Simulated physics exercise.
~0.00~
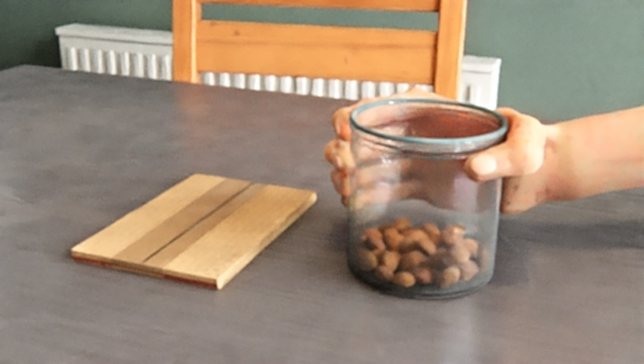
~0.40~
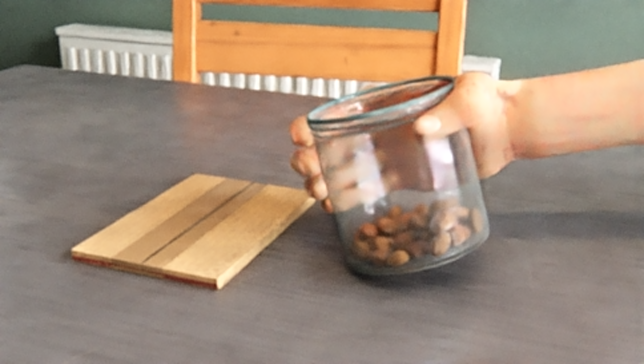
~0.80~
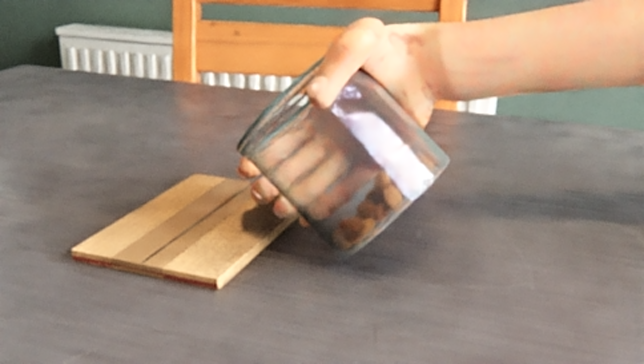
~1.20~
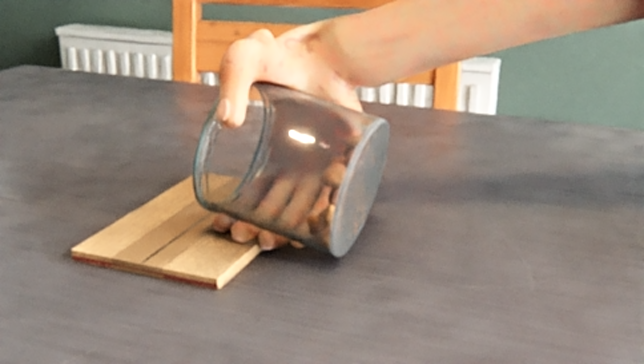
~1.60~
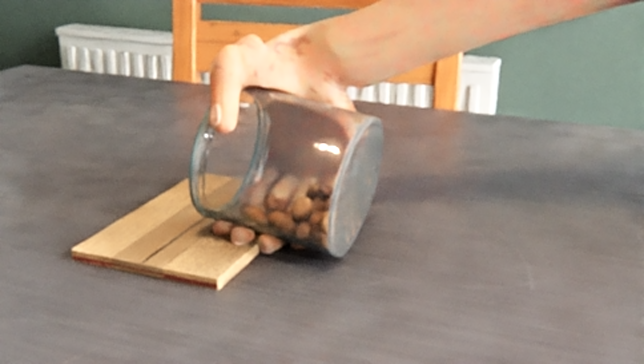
We see a hand holding a clear glass jar of small brown nuts on a dark table, then tipping it leftward until it lies nearly on its side, its open rim over a striped wooden board, with the nuts still inside.
